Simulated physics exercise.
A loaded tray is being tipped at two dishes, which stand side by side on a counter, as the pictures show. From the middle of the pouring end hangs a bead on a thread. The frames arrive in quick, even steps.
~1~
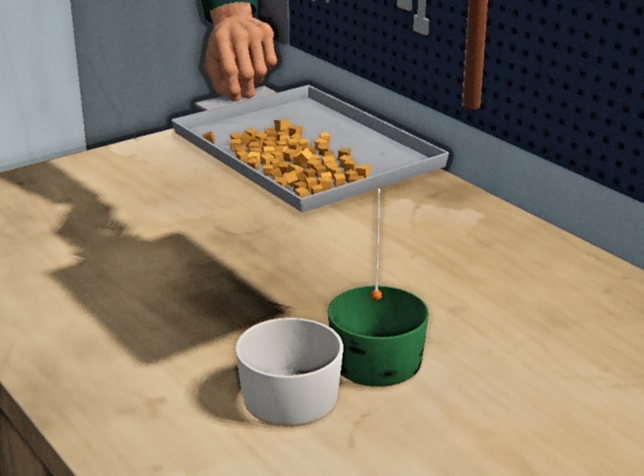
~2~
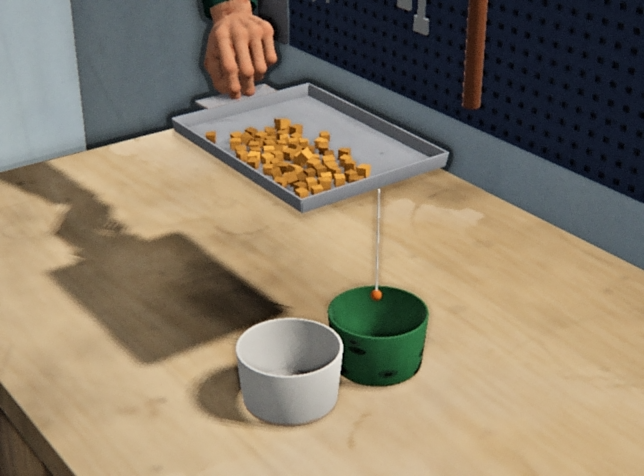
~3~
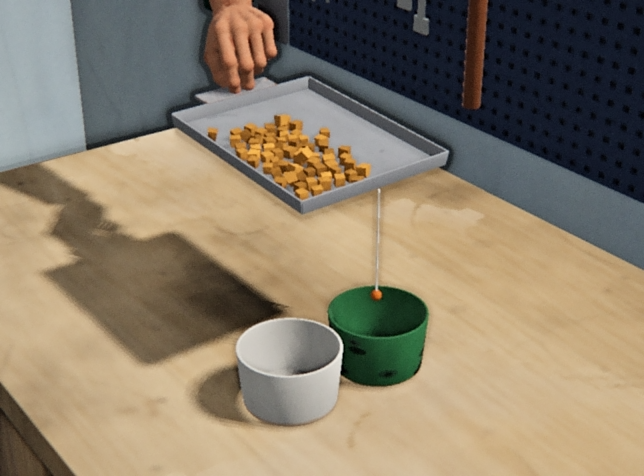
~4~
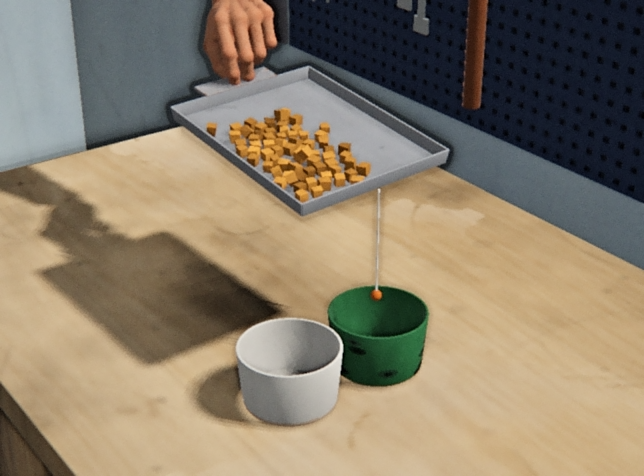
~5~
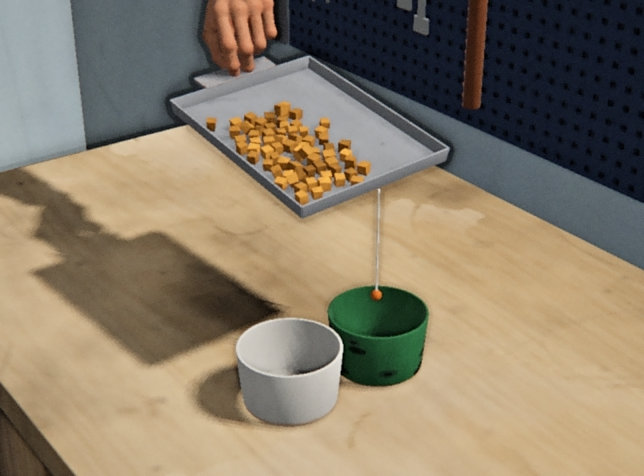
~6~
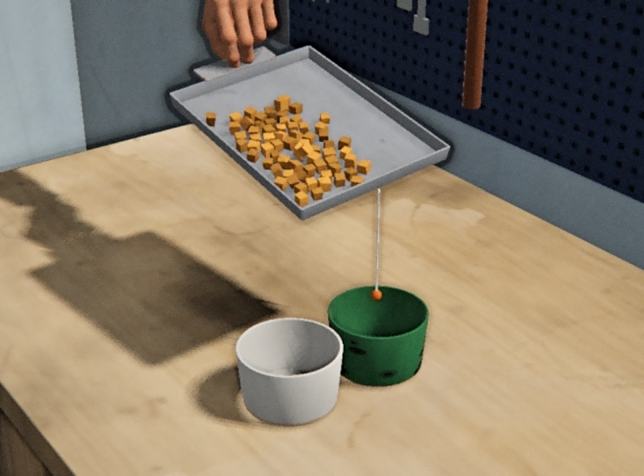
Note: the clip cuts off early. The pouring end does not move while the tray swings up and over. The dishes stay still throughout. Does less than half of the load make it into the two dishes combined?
Watching it, the dishes hang on to most of it.
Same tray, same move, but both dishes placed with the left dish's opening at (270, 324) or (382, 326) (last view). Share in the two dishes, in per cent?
In order, 20 % and 20 %.
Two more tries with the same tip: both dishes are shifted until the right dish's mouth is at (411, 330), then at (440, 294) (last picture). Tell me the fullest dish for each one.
Left side first, Left side second.
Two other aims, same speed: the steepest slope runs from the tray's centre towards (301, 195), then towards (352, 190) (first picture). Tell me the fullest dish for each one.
For the first slope the lefthand dish, for the second the lefthand dish.
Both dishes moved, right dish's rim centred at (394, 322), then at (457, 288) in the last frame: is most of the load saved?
The bulk of it, then Short of half.
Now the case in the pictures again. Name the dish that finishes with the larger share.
The one to the left.
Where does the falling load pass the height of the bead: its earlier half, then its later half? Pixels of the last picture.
Close to (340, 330), then close to (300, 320).
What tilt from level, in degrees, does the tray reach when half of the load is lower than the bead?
At roughly 110°.
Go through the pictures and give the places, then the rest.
Corners of the pouring end at (302, 198) and (446, 153), level; middle of the load at (289, 156), croutons; left dish at (320, 393); right dish at (409, 354); bead on its thread at (376, 295), in the first frame.
Corners of the pouring end at (302, 198) and (446, 152), level; middle of the load at (289, 155), in the second frame.
Corners of the pouring end at (302, 200) and (446, 151), tipped barely, lowest at the left corner; middle of the load at (289, 153), in the third frame.
Corners of the pouring end at (302, 203) and (446, 149), tipped a little, lowest at the left corner; middle of the load at (289, 150), in the fourth frame.
Corners of the pouring end at (302, 205) and (446, 148), tipped a little, lowest at the left corner; middle of the load at (289, 147), in the fifth frame.
Corners of the pouring end at (302, 208) and (447, 146), tipped a little, lowest at the left corner; middle of the load at (289, 144); left dish at (320, 393); right dish at (409, 354), in the sixth frame.
Soon, tray tipped steeply; nearly all on the tray; a stray few outside both.
A while on, tray tipped right over; nearly all on the tray; a stray few outside both.
Towards the end, tray tipped past a quarter turn; about half in the left dish; a small part in the right dish; about a third outside both.
Finally, tray tipped past a quarter turn; about half in the left dish; a small part in the right dish; about a third outside both.
